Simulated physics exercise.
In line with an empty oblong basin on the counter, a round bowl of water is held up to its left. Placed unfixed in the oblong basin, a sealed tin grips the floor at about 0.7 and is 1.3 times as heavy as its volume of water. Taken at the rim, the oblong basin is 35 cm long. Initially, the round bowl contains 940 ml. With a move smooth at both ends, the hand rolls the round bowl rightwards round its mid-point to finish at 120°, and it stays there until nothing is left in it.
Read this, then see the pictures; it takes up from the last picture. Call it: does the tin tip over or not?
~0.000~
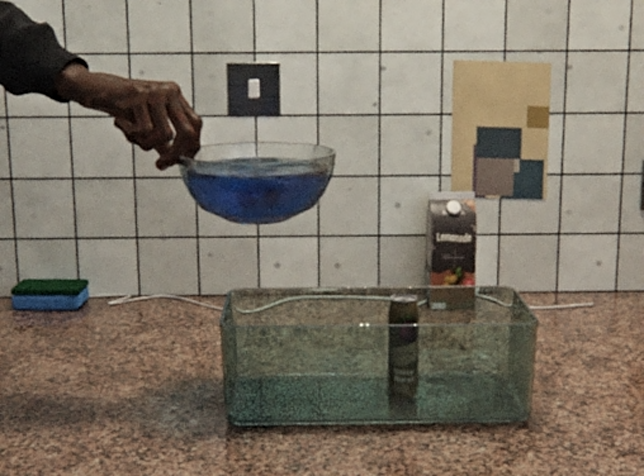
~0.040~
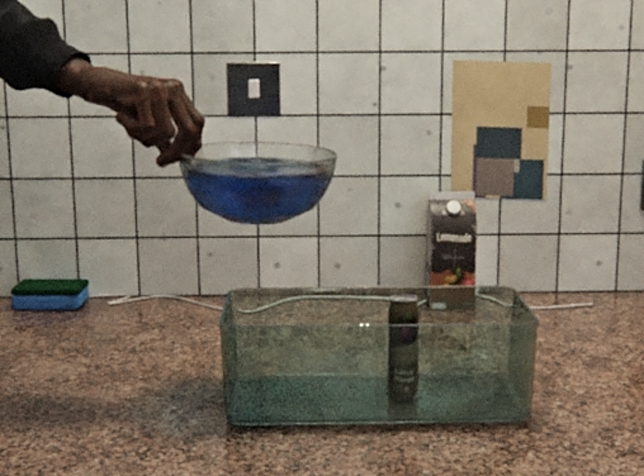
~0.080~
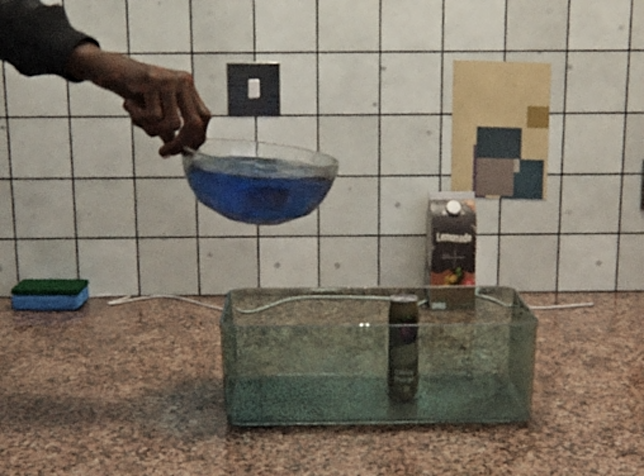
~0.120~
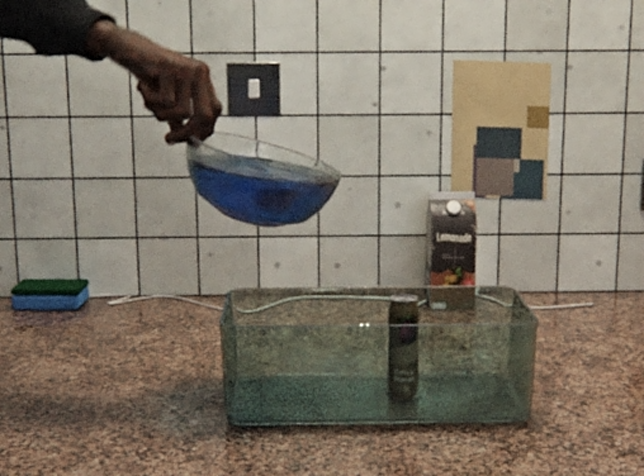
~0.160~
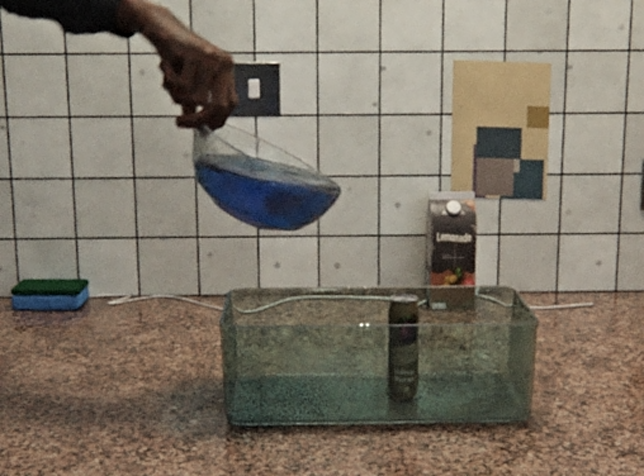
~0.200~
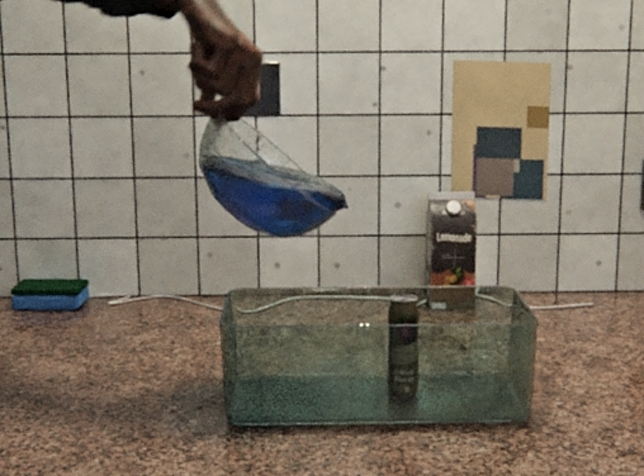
It tips over.
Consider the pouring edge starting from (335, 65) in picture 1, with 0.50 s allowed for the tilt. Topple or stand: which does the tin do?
Then the tin comes down.
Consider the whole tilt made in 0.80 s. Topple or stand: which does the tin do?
The tin stays on its base.
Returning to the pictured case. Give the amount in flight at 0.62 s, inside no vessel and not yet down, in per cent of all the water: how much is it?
About 10 per cent.
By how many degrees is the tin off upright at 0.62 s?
Tilt: Around 15°.
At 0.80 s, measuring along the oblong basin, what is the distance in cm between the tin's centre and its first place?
Close to 1 cm.
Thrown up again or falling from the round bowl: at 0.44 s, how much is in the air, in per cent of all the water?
Around 20 percent.
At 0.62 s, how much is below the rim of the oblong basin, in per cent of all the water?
Around 90 per cent of the whole.
Then, 0.44 s in, the tilt is 116° and 1 per cent is still to pour; the tin stands where it began.
Then, 0.62 s in, the tilt is 120° and 0 per cent is still to pour; the tin leans 15°.
Then, 0.80 s in, the tilt is 120° and 0 per cent is still to pour; the tin stands 1 cm from where it began.
Then, 1.00 s in, the tilt is 120° and 0 per cent is still to pour; the tin leans 24°.
Finally, the tin lies on its side.
